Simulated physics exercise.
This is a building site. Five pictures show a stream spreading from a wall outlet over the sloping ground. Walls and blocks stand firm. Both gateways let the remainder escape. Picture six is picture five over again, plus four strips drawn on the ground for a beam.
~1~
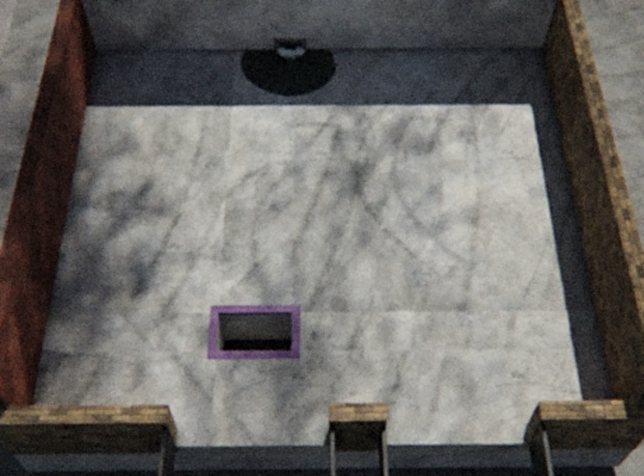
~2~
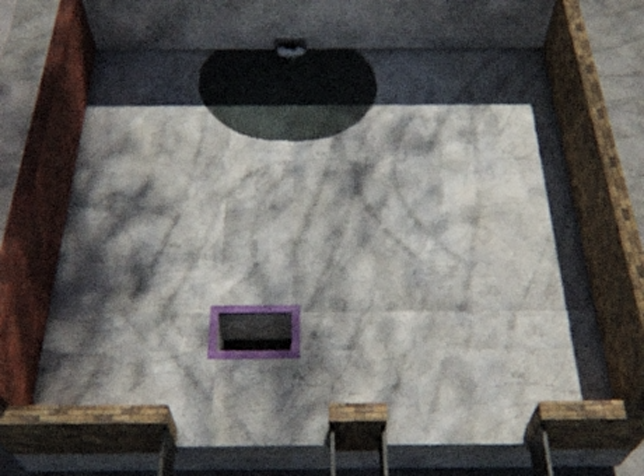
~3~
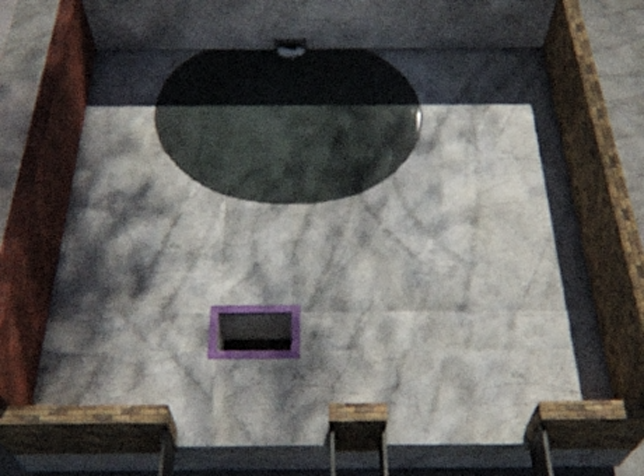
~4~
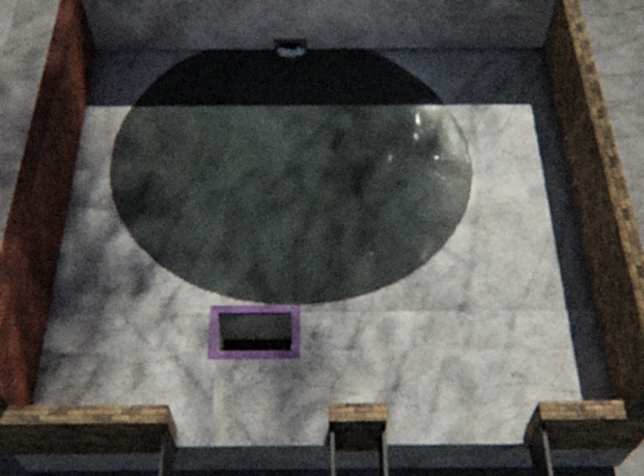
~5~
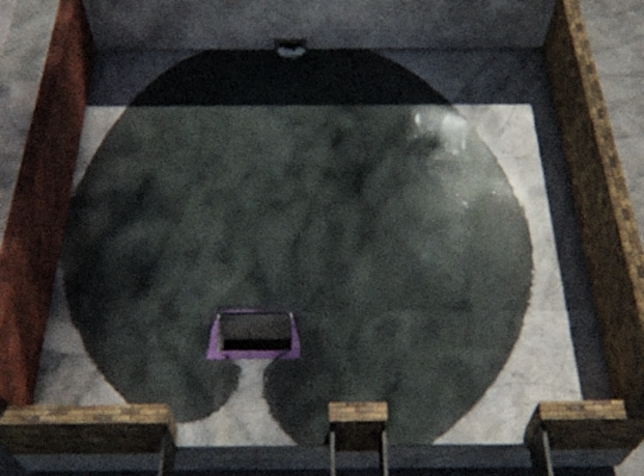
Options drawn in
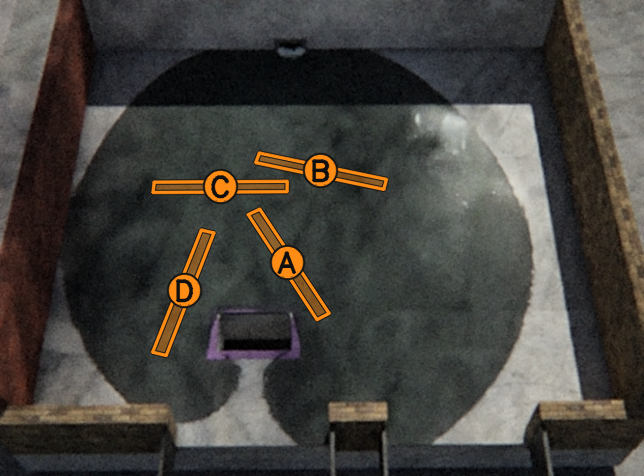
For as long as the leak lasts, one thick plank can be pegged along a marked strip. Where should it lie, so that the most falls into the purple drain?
D works best here.
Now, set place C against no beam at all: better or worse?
Place C is worse.
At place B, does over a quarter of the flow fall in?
No.
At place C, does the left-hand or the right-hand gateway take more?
The right one.
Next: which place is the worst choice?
Here it is place C.
In orange, A from (254, 211) to (323, 316); B from (257, 157) to (385, 184); C from (153, 187) to (287, 186); D from (159, 353) to (207, 231).
With A, about 13 % of the stream goes into the purple drain, about 87 % out by the gates.
With B, about 14 % of the stream goes into the purple drain, about 85 % out by the gates.
With C, about 7 % of the stream goes into the purple drain, about 93 % out by the gates.
With D, about 23 % of the stream goes into the purple drain, about 77 % out by the gates.
